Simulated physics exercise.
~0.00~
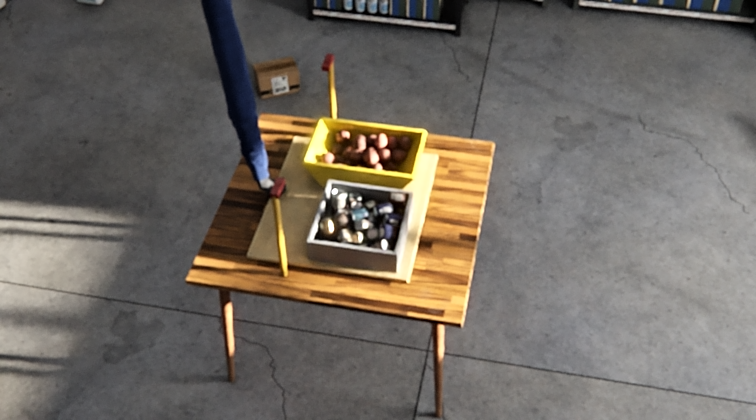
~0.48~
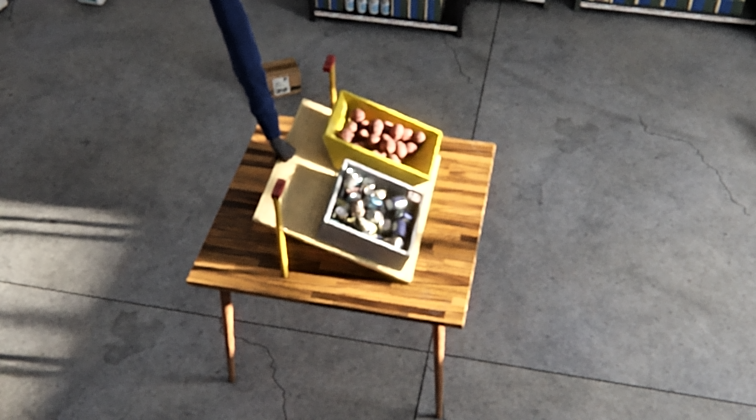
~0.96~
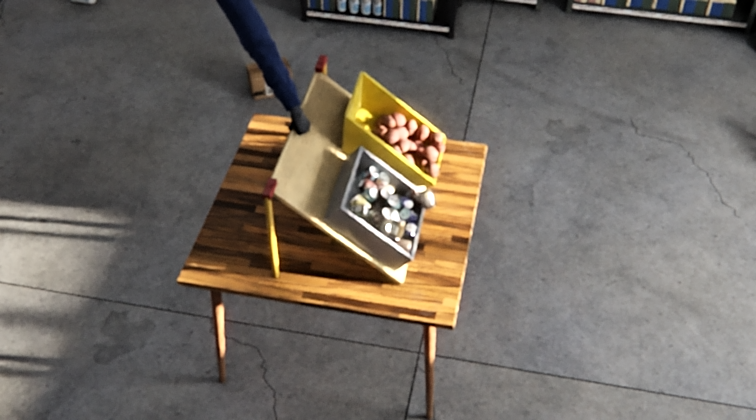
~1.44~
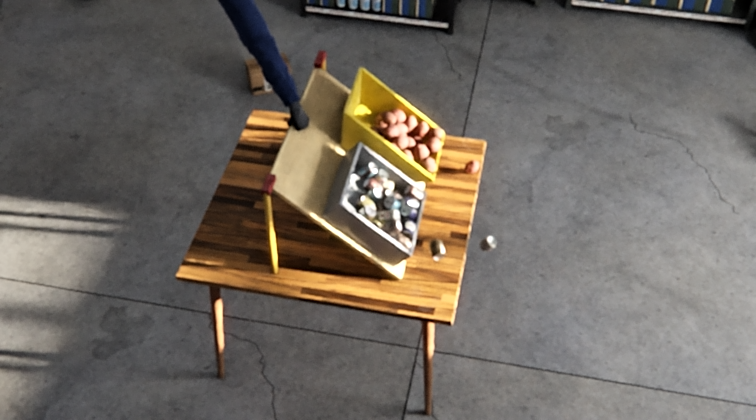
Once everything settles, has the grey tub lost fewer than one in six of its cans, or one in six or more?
It has lost fewer than one in six. Only a couple of cans leave the grey tub, and the rest stay heaped inside it.
